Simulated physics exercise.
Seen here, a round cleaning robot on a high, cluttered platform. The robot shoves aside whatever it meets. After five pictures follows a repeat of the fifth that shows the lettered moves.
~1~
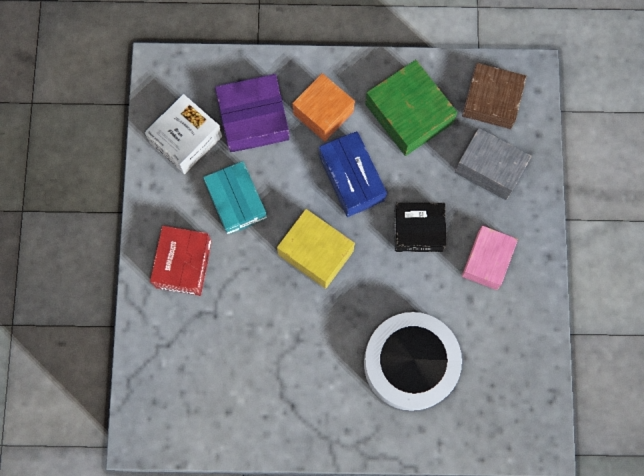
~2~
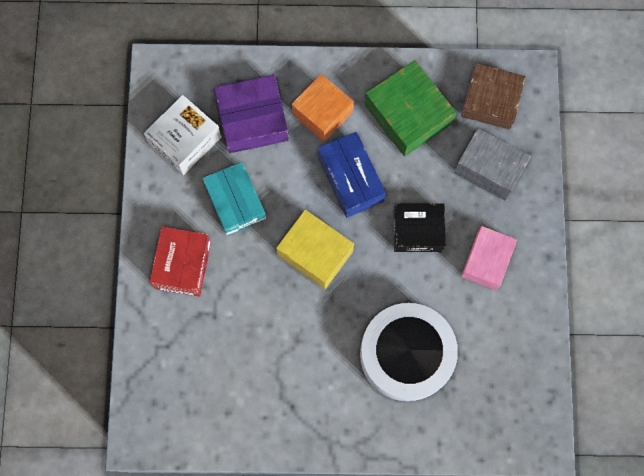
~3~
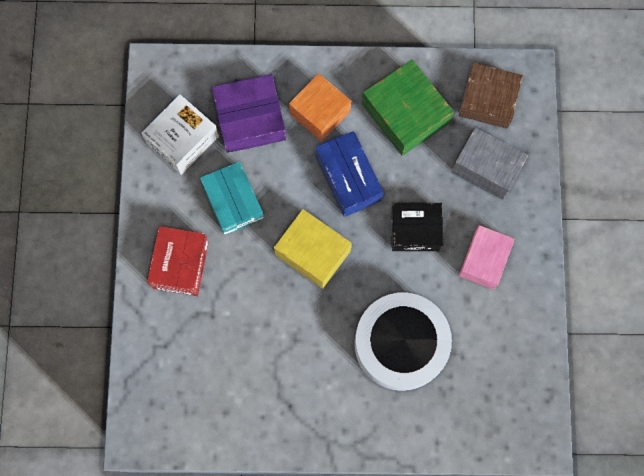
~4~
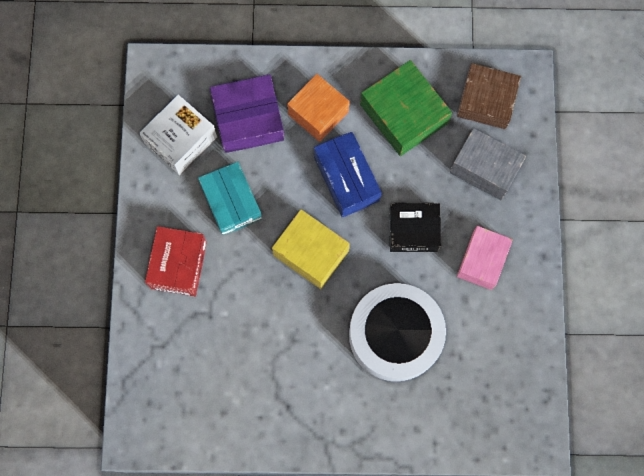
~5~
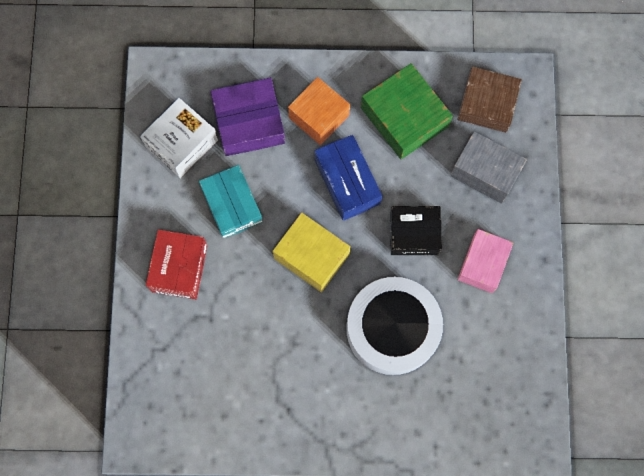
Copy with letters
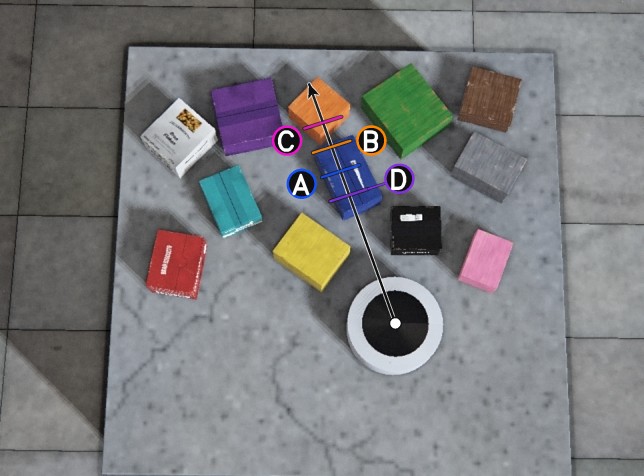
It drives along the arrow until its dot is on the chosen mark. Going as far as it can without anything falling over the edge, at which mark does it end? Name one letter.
All is well up to A.
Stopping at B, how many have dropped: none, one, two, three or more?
One.
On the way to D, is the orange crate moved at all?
Yes.
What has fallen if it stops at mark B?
The orange crate goes over.
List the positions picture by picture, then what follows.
In the first frame, orange crate (323, 108); turquoise parcel (236, 198); grey crate (493, 164).
In the second frame, robot (408, 353); purple parcel (252, 114).
In the third frame, robot (403, 342); yellow crate (313, 250).
In the fourth frame, robot (397, 333); blue parcel (347, 175).
In the fifth frame, robot (394, 326); pink crate (485, 261); brown crate (489, 100); green crate (406, 112).
On the marked copy, A at (341, 171); B at (332, 147); C at (323, 123); D at (349, 195); the arrow from (395, 323) to (310, 84); the white dot at (395, 323).
Taking A. A third of the way, robot (374, 270); black parcel (416, 220); yellow crate (302, 244).
Two thirds of the way, robot (354, 215); orange crate (314, 89); turquoise parcel (223, 200).
When it is over, robot (340, 177); orange crate (307, 52); blue parcel (321, 104); nothing has fallen.
As for the rest, B drops the orange crate; C drops the orange crate; D is safe but short.
